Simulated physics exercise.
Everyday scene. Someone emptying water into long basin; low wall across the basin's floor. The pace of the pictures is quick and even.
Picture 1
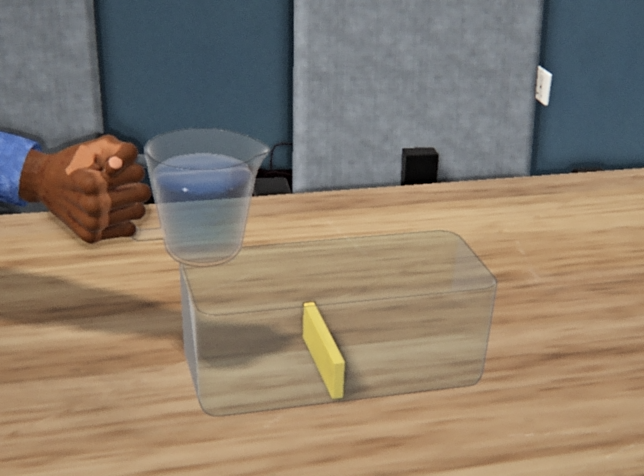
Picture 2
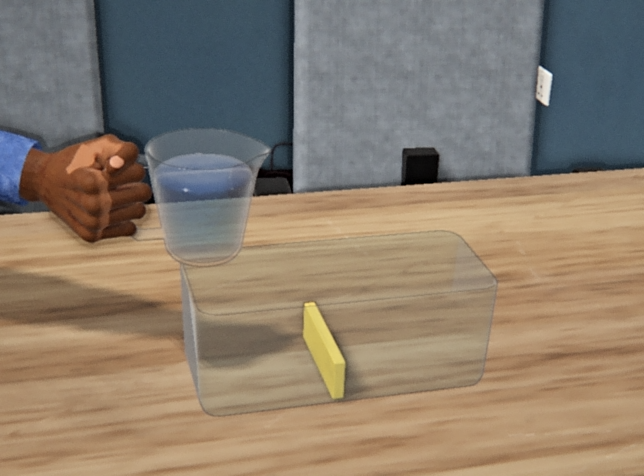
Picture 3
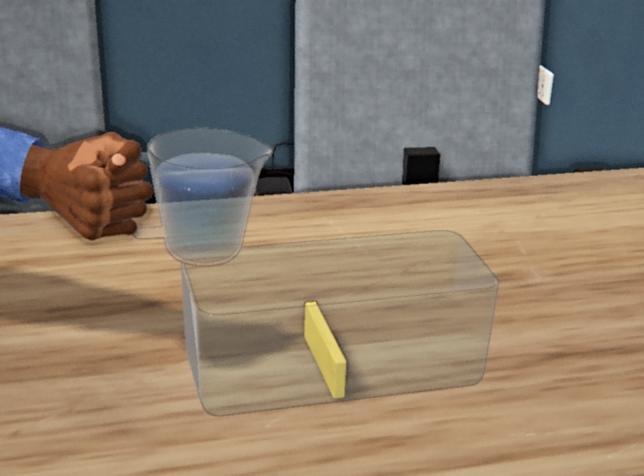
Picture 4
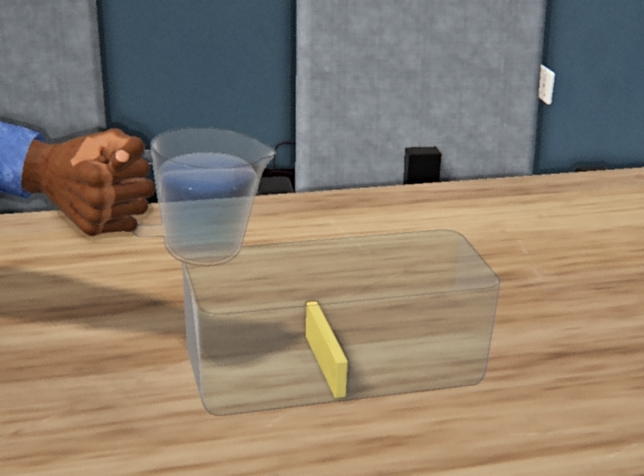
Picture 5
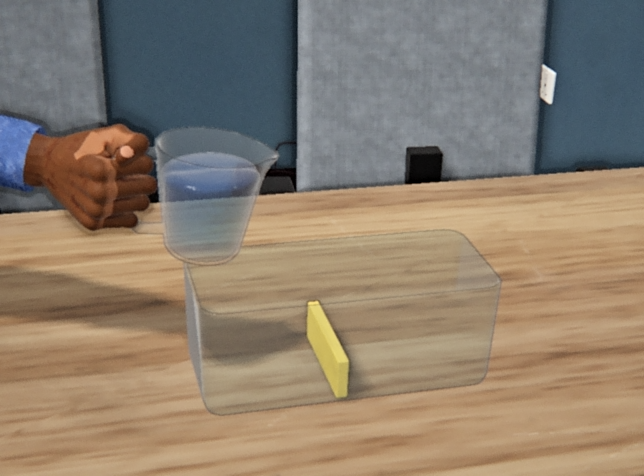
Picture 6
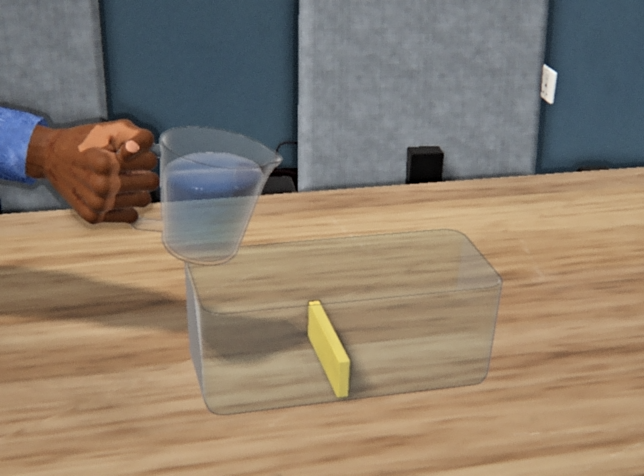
In the video, a hand at the left is beside a clear cup of water above a transparent long basin with a low yellow wall across its floor; the cup starts upright, then tilts slightly to the right.
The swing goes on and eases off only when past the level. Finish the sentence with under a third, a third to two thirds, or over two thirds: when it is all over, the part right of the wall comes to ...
When it is all over, the part right of the wall comes to a third to two thirds.
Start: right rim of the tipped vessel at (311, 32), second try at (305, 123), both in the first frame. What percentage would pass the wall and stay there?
Roughly 95 per cent, then roughly 95 per cent.
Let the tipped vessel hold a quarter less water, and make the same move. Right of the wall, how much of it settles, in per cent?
25 per cent.
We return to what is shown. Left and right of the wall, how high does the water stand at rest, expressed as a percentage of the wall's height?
Roughly 30 left of the wall, roughly 20 right of it.
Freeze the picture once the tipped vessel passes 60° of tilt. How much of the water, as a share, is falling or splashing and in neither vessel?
Near 10 parts in a hundred.
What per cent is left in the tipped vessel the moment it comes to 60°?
Around 85 in a hundred.
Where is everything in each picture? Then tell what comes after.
The first picture shows tilt 0°; pouring edge (269, 146); surface from (152, 172) to (250, 165); the long basin's rim runs from (188, 285) to (477, 259); the wall's top is at (323, 333).
The second picture shows tilt 0°; pouring edge (270, 147); surface from (153, 172) to (251, 166).
The third picture shows tilt 2°; pouring edge (272, 148); surface from (155, 171) to (252, 167).
The fourth picture shows tilt 4°; pouring edge (275, 149); surface from (158, 171) to (255, 166).
The fifth picture shows tilt 7°; pouring edge (278, 152); surface from (161, 171) to (258, 166).
The sixth picture shows tilt 10°; pouring edge (282, 156); surface from (164, 171) to (263, 166).
A moment on, the tilt is 60° and 83 per cent is still to pour, 2 is left of the wall and 2 right of it.
Next, the tilt is 92° and 26 per cent is still to pour, 25 is left of the wall and 37 right of it.
Then the tilt is 99° and 1 per cent is still to pour, 55 is left of the wall and 43 right of it.
Later the tilt is 99° and 0 per cent is still to pour, 56 is left of the wall and 43 right of it.
At rest 56 per cent lies left of the wall, 43 right of it and 0 outside.
